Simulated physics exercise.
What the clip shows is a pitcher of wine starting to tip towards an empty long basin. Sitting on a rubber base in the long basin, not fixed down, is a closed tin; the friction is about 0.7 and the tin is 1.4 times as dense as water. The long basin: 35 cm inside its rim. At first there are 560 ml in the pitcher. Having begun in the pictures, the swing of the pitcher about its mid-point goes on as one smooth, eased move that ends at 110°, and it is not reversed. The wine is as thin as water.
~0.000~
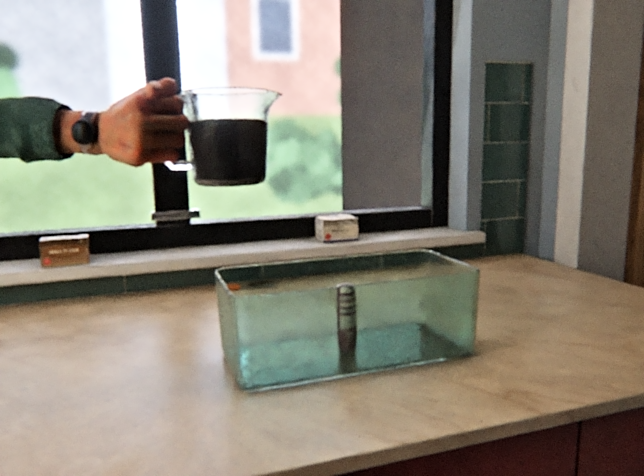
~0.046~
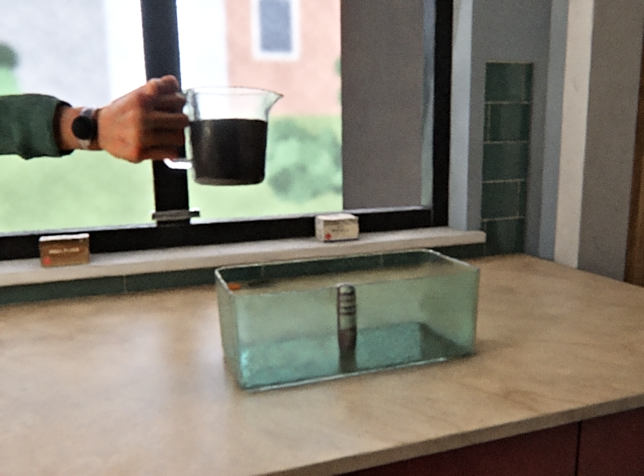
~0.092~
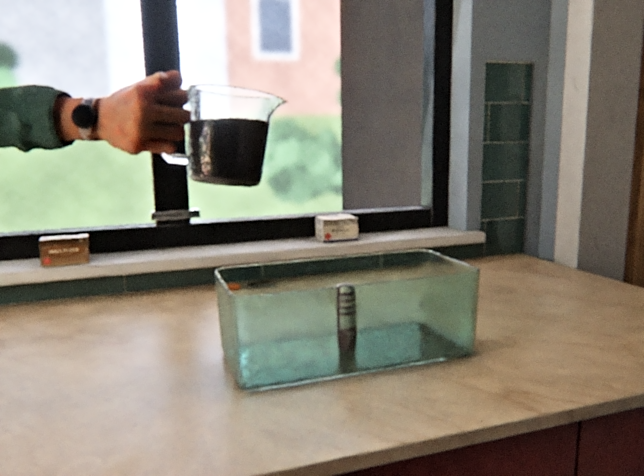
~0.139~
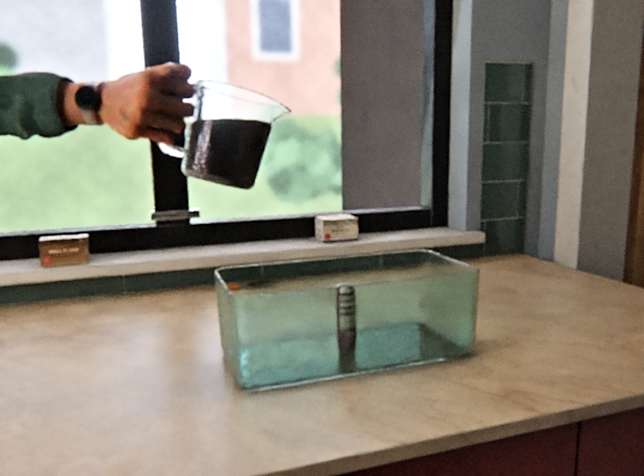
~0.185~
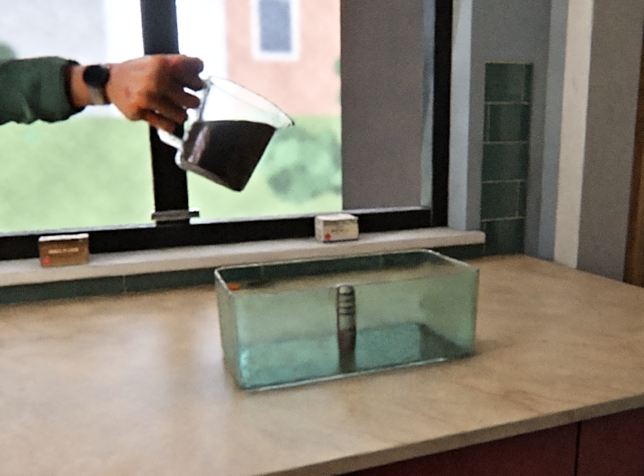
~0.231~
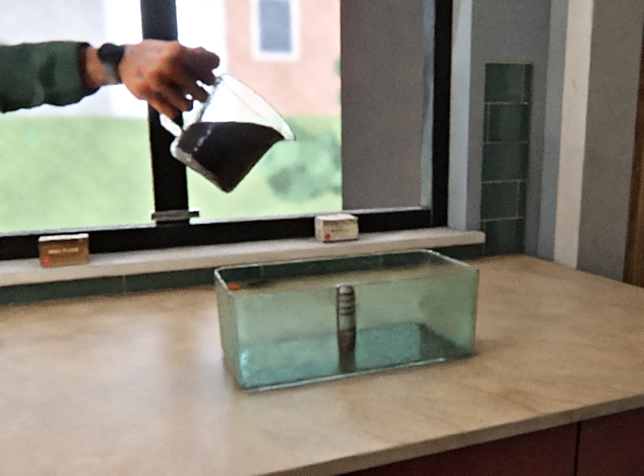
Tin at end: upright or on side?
On side.
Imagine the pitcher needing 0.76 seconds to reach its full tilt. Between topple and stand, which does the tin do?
Outcome - the tin comes down.
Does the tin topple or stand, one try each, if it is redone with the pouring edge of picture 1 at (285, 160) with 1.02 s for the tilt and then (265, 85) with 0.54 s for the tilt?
First it remains upright; then it stays up.
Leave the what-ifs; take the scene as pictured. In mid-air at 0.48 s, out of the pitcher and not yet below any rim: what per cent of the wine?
At that moment, about 38 percent.
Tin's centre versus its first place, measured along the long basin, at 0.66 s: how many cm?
Its middle sits about 3 cm from the start.
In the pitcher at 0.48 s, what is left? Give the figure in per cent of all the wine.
52 %.
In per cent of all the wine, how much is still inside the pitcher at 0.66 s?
About 8 percent.
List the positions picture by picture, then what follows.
In the first frame, it leans 0°; its right rim is at (282, 94); the wine meets the walls at (188, 122) and (264, 121); the long basin's rim runs from (223, 284) to (452, 261); the tin's top is at (346, 289).
In the second frame, it leans 2°; its right rim is at (284, 95); the wine meets the walls at (188, 121) and (264, 121).
In the third frame, it leans 7°; its right rim is at (287, 101); the wine meets the walls at (190, 121) and (266, 122).
In the fourth frame, it leans 16°; its right rim is at (292, 111); the wine meets the walls at (191, 122) and (269, 123).
In the fifth frame, it leans 27°; its right rim is at (295, 124); the wine meets the walls at (189, 127) and (274, 126).
In the sixth frame, it leans 40°; its right rim is at (296, 140); the wine meets the walls at (181, 134) and (279, 131).
Then, 0.48 s in, the tilt is 105° and 51 per cent is still to pour; the tin stands where it began.
Then, 0.66 s in, the tilt is 110° and 9 per cent is still to pour; the tin leans 19°.
Then, 0.85 s in, the tilt is 110° and 1 per cent is still to pour; the tin lies on its side.
Then, 1.06 s in, the tilt is 110° and 0 per cent is still to pour; the tin lies on its side.
Finally, the tin lies on its side.
